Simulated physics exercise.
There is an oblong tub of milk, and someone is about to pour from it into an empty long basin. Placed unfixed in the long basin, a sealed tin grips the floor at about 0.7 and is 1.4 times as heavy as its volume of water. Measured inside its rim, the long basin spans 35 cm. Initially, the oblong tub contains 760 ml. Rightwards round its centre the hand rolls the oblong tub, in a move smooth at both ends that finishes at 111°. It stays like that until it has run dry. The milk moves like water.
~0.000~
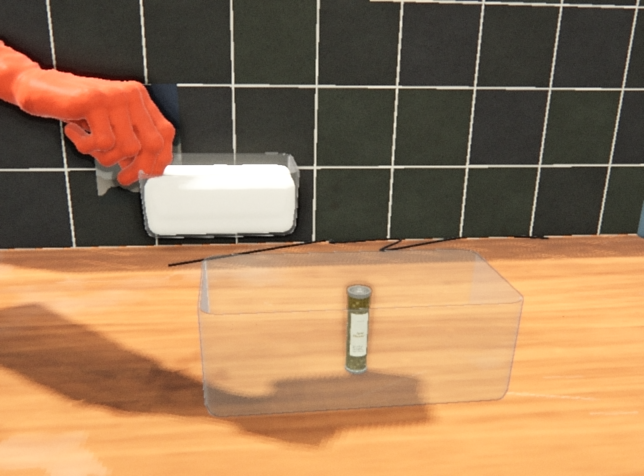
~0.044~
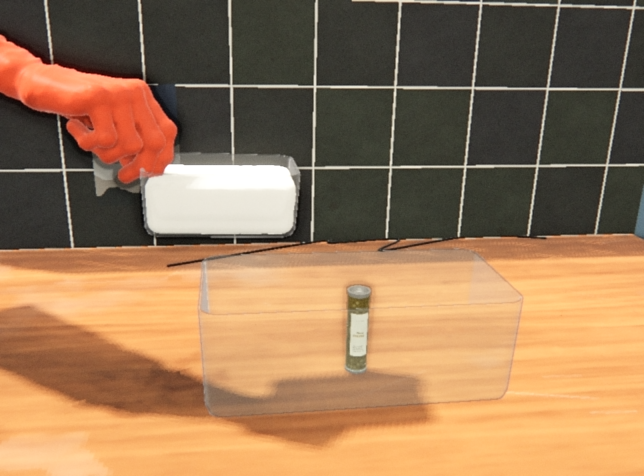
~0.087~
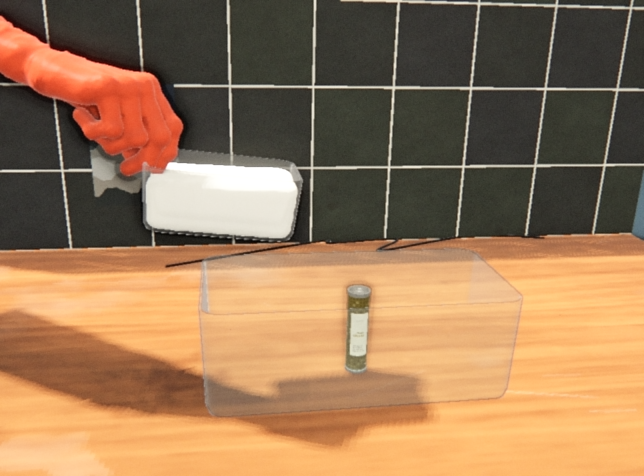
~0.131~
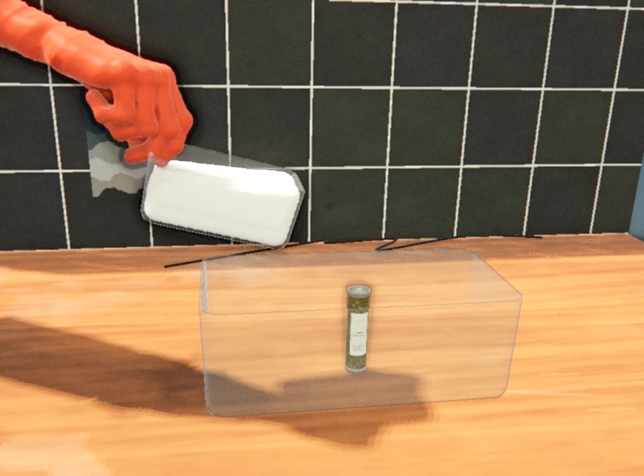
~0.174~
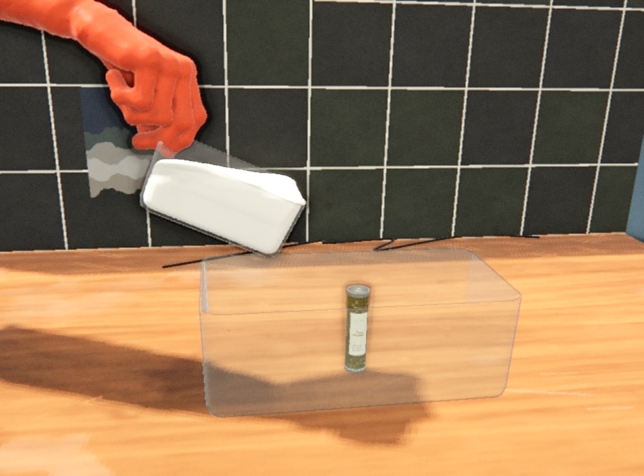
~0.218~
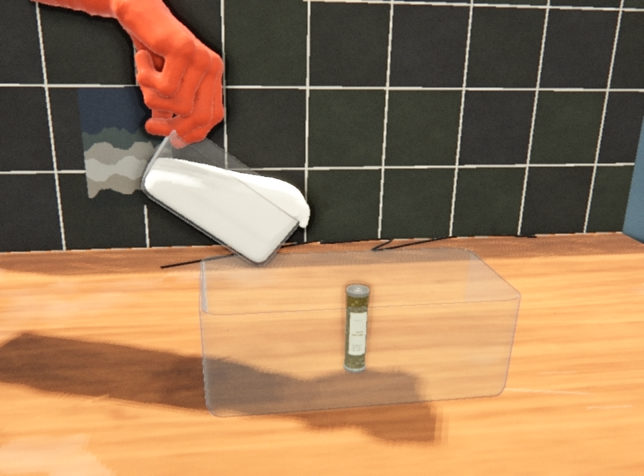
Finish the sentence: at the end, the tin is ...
Lying on its side.
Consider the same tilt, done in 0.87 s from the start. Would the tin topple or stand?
The tin would overturn.
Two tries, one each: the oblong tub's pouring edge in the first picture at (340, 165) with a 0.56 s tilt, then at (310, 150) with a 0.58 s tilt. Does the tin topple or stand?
Try 1: Still standing; try 2: Tipped over.
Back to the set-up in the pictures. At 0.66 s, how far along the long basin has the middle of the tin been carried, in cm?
4 cm, roughly.
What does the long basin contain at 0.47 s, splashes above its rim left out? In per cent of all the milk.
Roughly 76 percent.
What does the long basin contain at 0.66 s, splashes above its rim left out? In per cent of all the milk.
It works out near 98 per cent.
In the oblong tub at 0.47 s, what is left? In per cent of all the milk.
About 9 per cent.
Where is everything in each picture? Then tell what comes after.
Tilt 0°; pouring edge (294, 165); surface from (148, 176) to (291, 175); the long basin's rim runs from (201, 284) to (498, 274); the tin's top is at (359, 294), in the first picture.
Tilt 2°; pouring edge (295, 167); surface from (149, 175) to (292, 176), in the second picture.
Tilt 6°; pouring edge (297, 174); surface from (151, 173) to (294, 178), in the third picture.
Tilt 14°; pouring edge (299, 184); surface from (153, 171) to (296, 182), in the fourth picture.
Tilt 24°; pouring edge (298, 197); surface from (151, 170) to (300, 191); 1 per cent is over the edge, in the fifth picture.
Tilt 37°; pouring edge (295, 212); surface from (150, 167) to (286, 194); 7 per cent is over the edge, in the sixth picture.
After 0.47 s the tilt is 104° and 9 per cent is still to pour; the tin stands where it began.
After 0.66 s the tilt is 111° and 1 per cent is still to pour; the tin leans 27°.
After 0.85 s the tilt is 111° and 0 per cent is still to pour; the tin lies on its side.
After 1.06 s the tilt is 111° and 0 per cent is still to pour; the tin lies on its side.
In the end the tin lies on its side.
